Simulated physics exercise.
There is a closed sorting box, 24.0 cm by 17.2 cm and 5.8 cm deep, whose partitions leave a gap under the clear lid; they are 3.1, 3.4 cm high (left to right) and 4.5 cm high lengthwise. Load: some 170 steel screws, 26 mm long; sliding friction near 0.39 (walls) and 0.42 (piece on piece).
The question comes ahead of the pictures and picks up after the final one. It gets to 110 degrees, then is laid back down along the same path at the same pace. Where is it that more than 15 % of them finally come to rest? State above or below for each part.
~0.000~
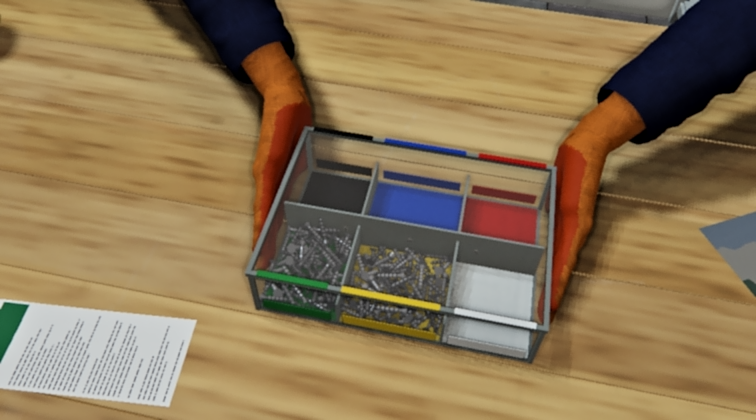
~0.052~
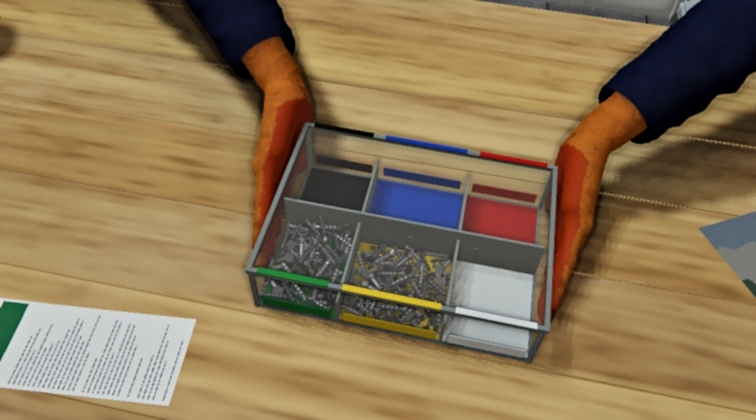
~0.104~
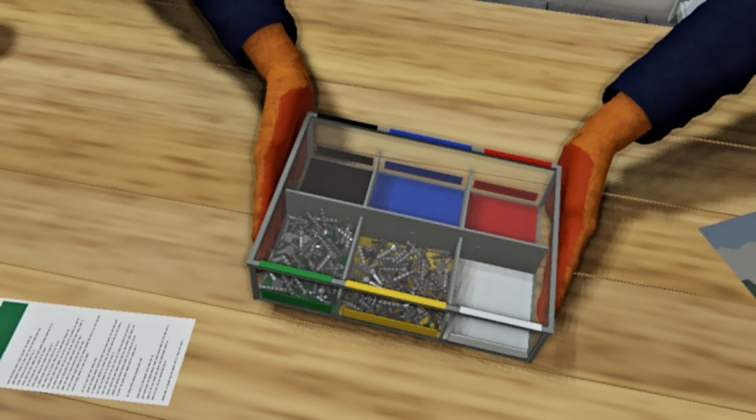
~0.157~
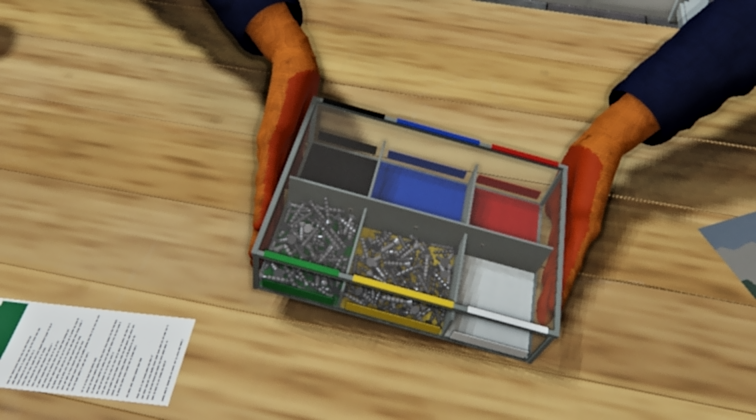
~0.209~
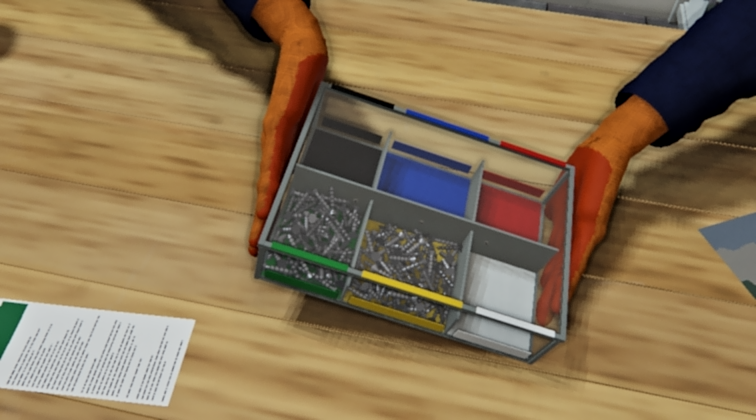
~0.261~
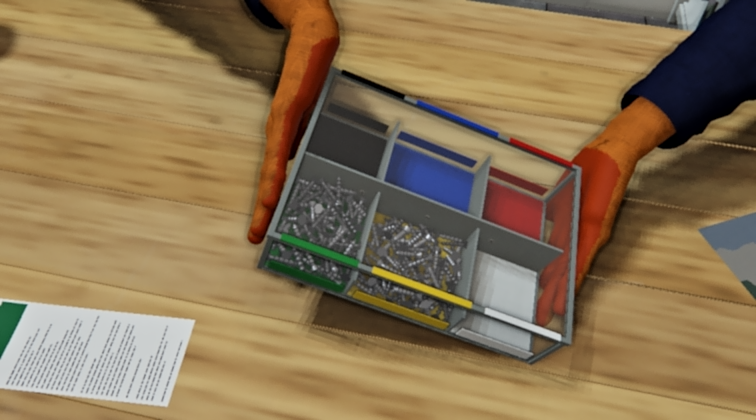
Red: Below. Blue: Below. Green: Below. Yellow: Above. White: Above. Black: Below.
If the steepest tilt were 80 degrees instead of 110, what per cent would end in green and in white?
With that change, green ends at 25 percent while white ends at 35 percent.
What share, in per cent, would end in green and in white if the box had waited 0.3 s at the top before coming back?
Green 0; white 75.
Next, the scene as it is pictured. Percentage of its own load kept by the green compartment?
Some 0 percent.
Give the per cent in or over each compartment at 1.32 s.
Shares - red: 0; blue: 0; green: 20; yellow: 45; white: 35; black: 0.
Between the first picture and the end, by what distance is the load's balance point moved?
It moves around 11.0 centimetres.
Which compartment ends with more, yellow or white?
Result: White has more.
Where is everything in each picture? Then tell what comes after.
The first frame shows box tilt 0 degrees, front corners at (252, 272) and (543, 327); green 45 %, yellow 55 %.
The second frame shows box tilt 1 degrees, front corners at (252, 269) and (544, 327).
The third frame shows box tilt 4 degrees, front corners at (253, 262) and (548, 329), lowest corner right front.
The fourth frame shows box tilt 9 degrees, front corners at (258, 251) and (554, 332), lowest corner right front.
The fifth frame shows box tilt 14 degrees, front corners at (265, 242) and (560, 336), lowest corner right front.
The sixth frame shows box tilt 19 degrees, front corners at (274, 233) and (565, 339), lowest corner right front; green 45 %, yellow 55 %. Its pace works out near 90 degrees a second.
After 1.32 s, tilt 110 degrees; green 20 %, yellow 45 %, white 35 %.
After 2.03 s, tilt 49 degrees; yellow 30 %, white 70 %.
After 2.77 s, tilt 0 degrees; yellow 25 %, white 70 %.
In the end, at 3.1 s, red 0 %, blue 0 %, green 0 %, yellow 25 %, white 70 %, black 0 %.
